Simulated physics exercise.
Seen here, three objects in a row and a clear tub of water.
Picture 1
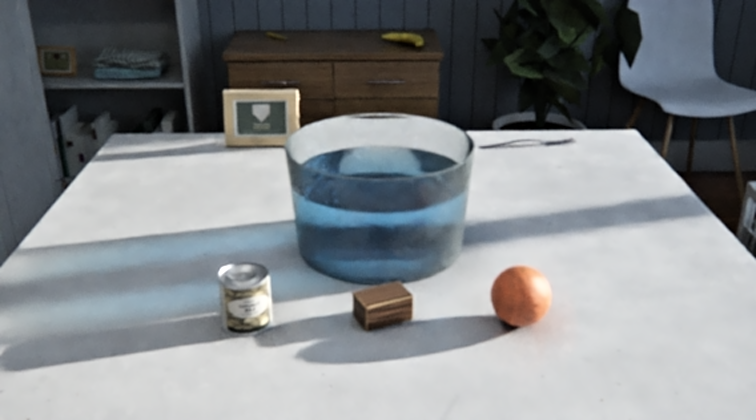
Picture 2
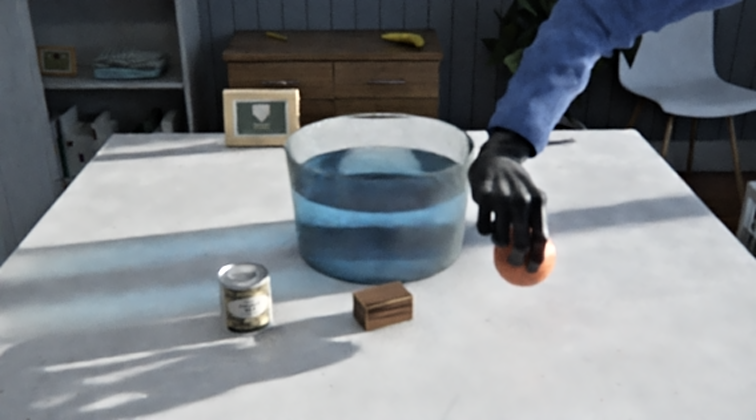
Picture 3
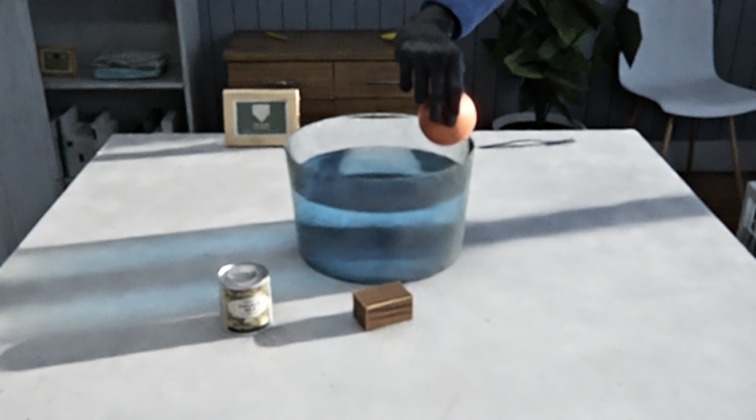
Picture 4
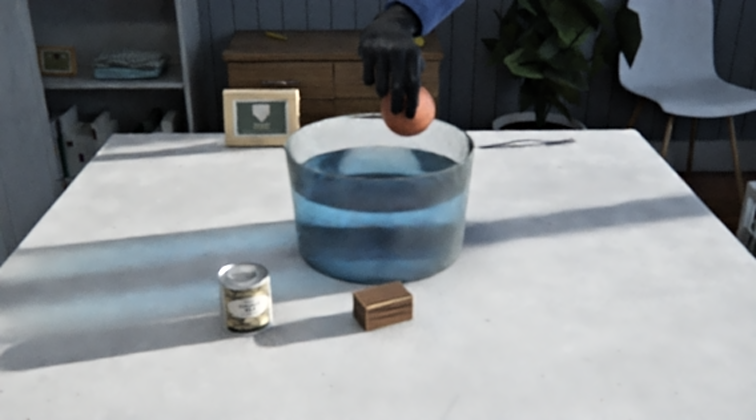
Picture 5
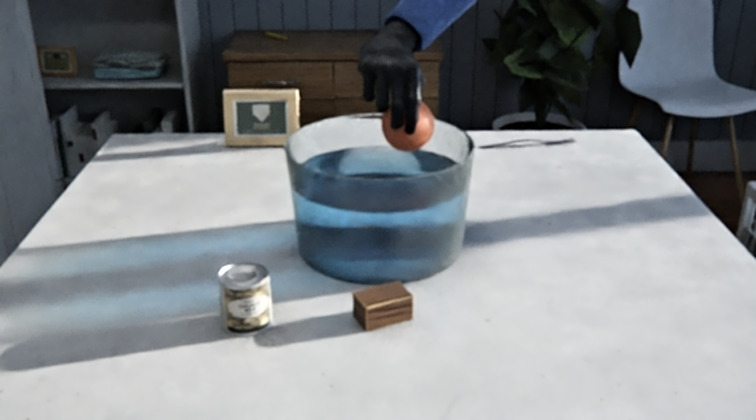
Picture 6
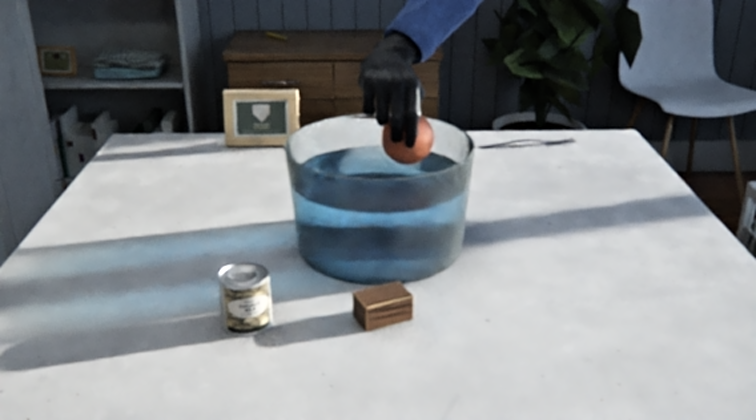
A gloved hand lifts the orange ball, carries it over the clear tub, and lowers it.
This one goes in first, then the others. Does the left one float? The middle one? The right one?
Left goes to the bottom; middle stays at the surface; right stays at the surface.
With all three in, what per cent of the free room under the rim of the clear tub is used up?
I make it 18 per cent.
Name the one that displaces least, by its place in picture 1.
The middle thing.
Shortly, the orange bobs at the top.
Then, the wooden block bobs at the top.
At the finish, the tin of food ends at the bottom; afloat, wooden block and orange.
